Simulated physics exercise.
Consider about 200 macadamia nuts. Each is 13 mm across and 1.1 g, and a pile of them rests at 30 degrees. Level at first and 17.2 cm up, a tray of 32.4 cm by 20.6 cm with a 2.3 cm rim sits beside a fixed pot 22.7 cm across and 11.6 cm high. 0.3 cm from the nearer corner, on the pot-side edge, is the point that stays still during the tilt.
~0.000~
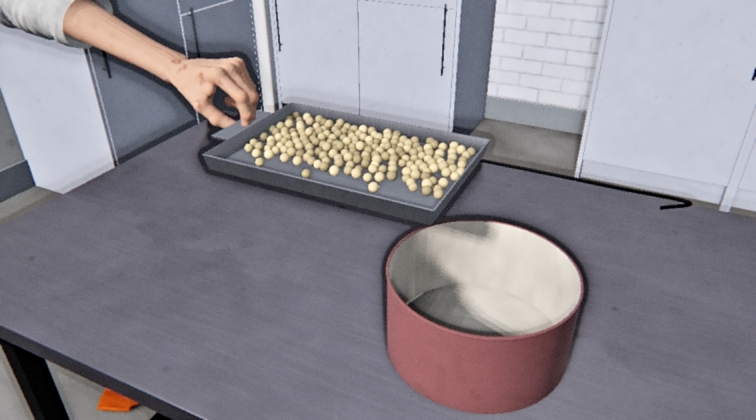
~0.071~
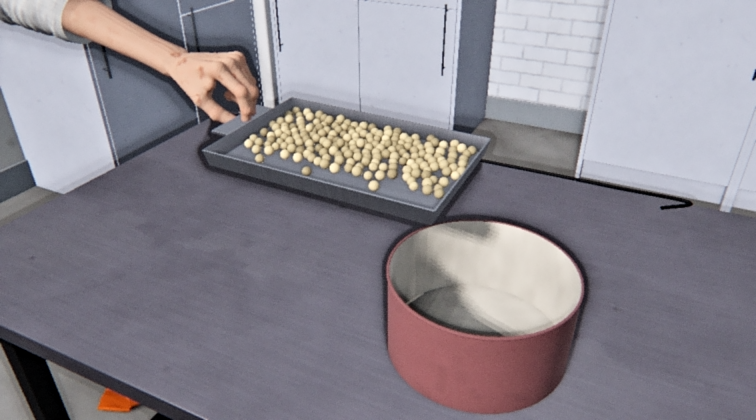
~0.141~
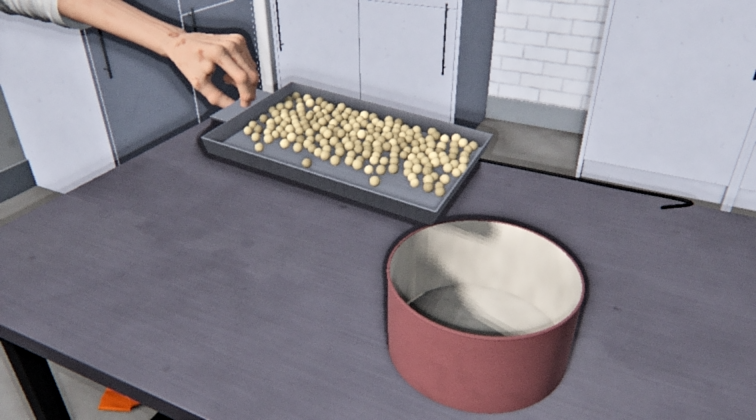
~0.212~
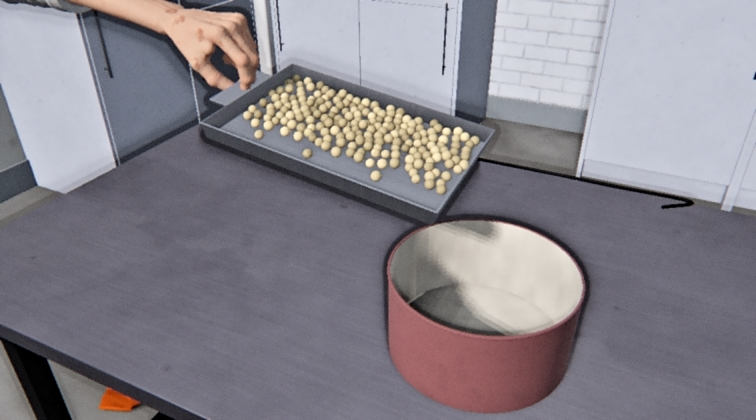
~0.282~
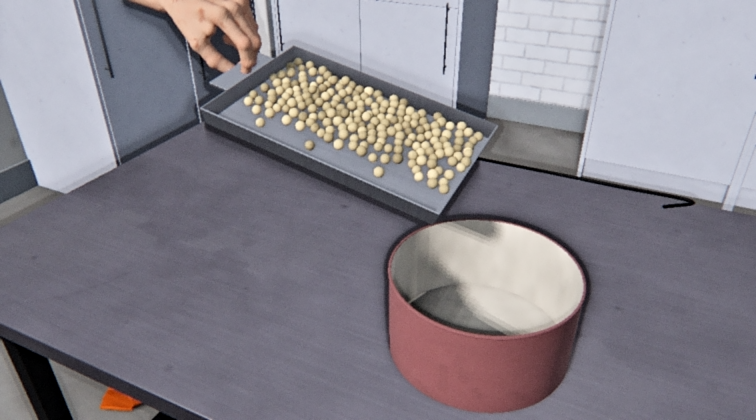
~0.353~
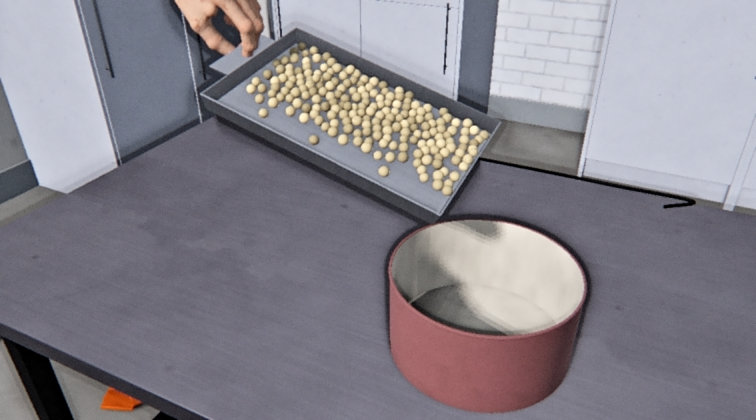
On a dark kitchen worktop, a hand raising the left end of a grey tray of macadamia nuts behind a red pot.
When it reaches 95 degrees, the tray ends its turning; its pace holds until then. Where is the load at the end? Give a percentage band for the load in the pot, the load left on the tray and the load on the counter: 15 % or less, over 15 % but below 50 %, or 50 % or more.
Pot: 50 % or more; tray: Up to 15 %; counter: Up to 15 %.
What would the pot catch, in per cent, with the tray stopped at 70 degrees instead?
Result: Close to 70 %.
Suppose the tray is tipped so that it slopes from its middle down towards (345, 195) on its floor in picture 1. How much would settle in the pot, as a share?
The share comes to about 45 in a hundred.
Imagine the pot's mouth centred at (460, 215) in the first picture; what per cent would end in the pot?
I'd expect near 0 per cent.
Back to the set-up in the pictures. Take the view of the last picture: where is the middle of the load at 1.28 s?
The load's centre is near (456, 141) at that time.
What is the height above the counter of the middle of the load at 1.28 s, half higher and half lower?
The halfway mark sits at about 26 cm.
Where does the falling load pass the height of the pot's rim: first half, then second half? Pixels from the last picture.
First near (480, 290), then at (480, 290).
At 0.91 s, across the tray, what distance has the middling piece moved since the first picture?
By then it sits near 10 cm from where it began.
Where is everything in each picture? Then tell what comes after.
The first frame shows tray tilt 0 degrees, front corners at (208, 154) and (431, 208); middle of the pieces at (361, 146); pot at (483, 270).
The second frame shows tray tilt 1 degrees, front corners at (208, 149) and (432, 208); middle of the pieces at (361, 143).
The third frame shows tray tilt 5 degrees, front corners at (207, 137) and (433, 208), lowest corner right front; middle of the pieces at (362, 134).
The fourth frame shows tray tilt 10 degrees, front corners at (206, 122) and (435, 209), lowest corner right front; middle of the pieces at (364, 125).
The fifth frame shows tray tilt 14 degrees, front corners at (206, 108) and (437, 210), lowest corner right front; middle of the pieces at (367, 117).
The sixth frame shows tray tilt 19 degrees, front corners at (206, 94) and (438, 211), lowest corner right front; middle of the pieces at (371, 112); pot at (486, 270). Its pace works out near 65 degrees a second.
Then, at 0.91 s, tilt 55 degrees; the tray holds 100 %, the pot 0 %.
Then, at 1.28 s, tilt 79 degrees; the tray holds 90 %, the pot 10 %.
After 1.74 s, tilt 95 degrees; the tray holds 5 %, the pot 95 %.
By 2.5 s all is still; pot 100 %, tray 0 %, counter 0 %.
